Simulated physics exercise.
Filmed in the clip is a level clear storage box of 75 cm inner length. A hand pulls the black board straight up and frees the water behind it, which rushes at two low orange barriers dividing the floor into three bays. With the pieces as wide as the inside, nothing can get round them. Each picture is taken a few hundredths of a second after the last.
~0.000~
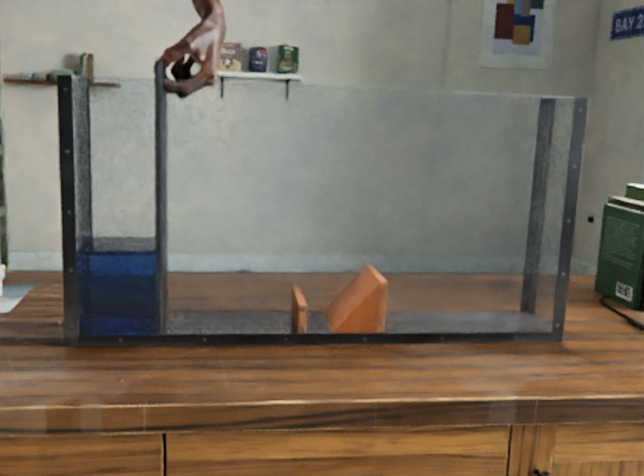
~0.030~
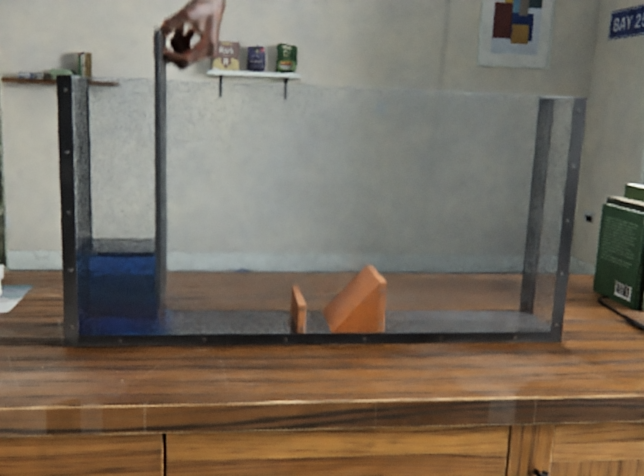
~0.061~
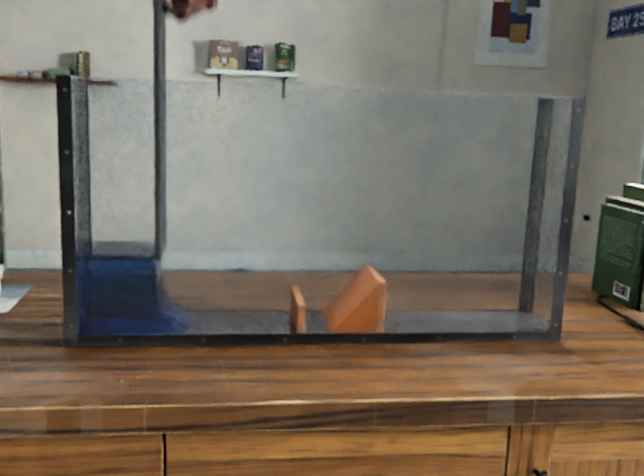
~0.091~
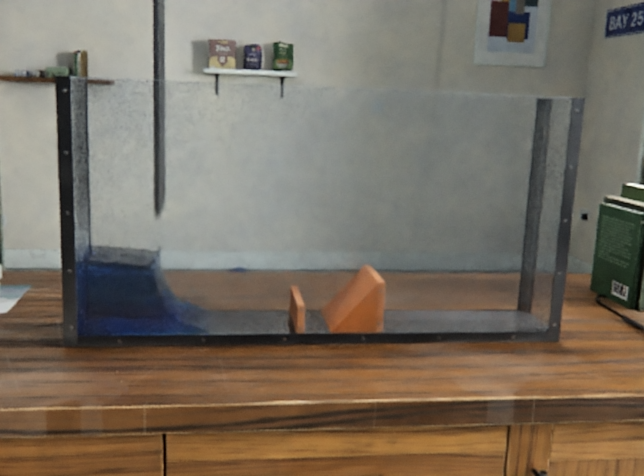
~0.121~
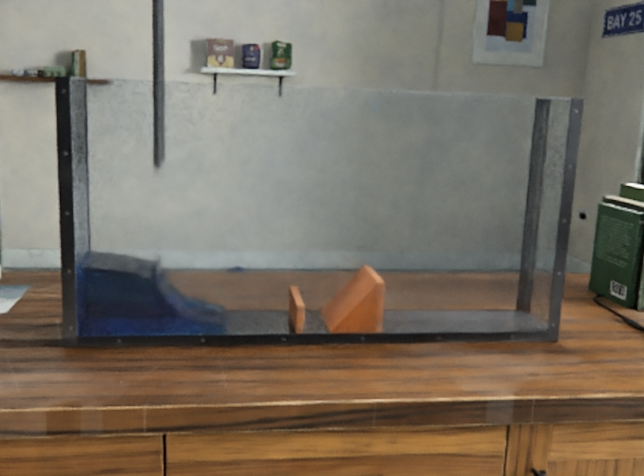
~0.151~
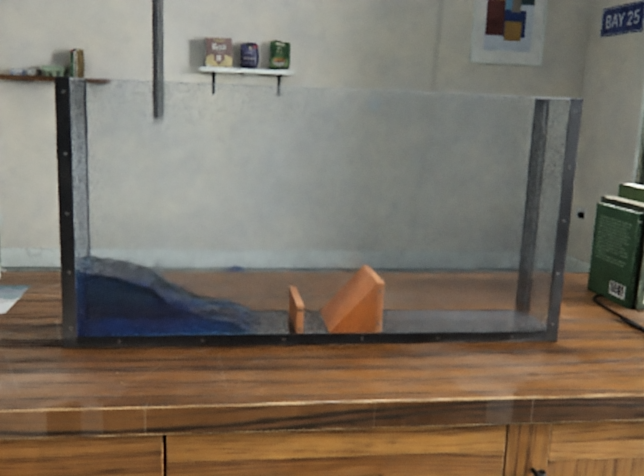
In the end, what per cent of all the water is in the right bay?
About 4 per cent.
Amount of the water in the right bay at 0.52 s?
Share there: Around 0 %.
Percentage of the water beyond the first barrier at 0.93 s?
About 28 %.
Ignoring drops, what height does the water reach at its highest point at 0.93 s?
Not counting spray, it tops out near 5.5 cm.
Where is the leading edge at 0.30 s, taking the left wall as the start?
By then it's made it to close to 36 cm from the left end.
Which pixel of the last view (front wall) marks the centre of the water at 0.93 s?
The balance point lies roughly at pixel (240, 322).
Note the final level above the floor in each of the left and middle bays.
3.5 cm and 4.5 cm, give or take.
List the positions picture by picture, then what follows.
The first frame shows the water tops out at (84, 253) by the left wall; its leading edge has got to (155, 332); the board ends at (159, 332); the first barrier (thin) has its top at (303, 307); the second barrier (ramped) has its top at (384, 284).
The second frame shows the water tops out at (84, 254) by the left wall; its leading edge has got to (166, 332); the board ends at (158, 305).
The third frame shows the water tops out at (83, 258) by the left wall; its leading edge has got to (182, 332); the board ends at (158, 260).
The fourth frame shows the water tops out at (83, 263) by the left wall; its leading edge has got to (202, 332); the board ends at (157, 214).
The fifth frame shows the water tops out at (82, 269) by the left wall; its leading edge has got to (224, 332); the board ends at (156, 167).
The sixth frame shows the water tops out at (82, 275) by the left wall; its leading edge has got to (250, 332); the board is clear.
After 0.30 s 5 per cent is beyond the first barrier and 0 beyond the second.
After 0.52 s 29 per cent is beyond the first barrier and 0 beyond the second.
After 0.93 s 28 per cent is beyond the first barrier and 3 beyond the second.
In the end the left bay holds 76, the middle 21 and the right 3 per cent.
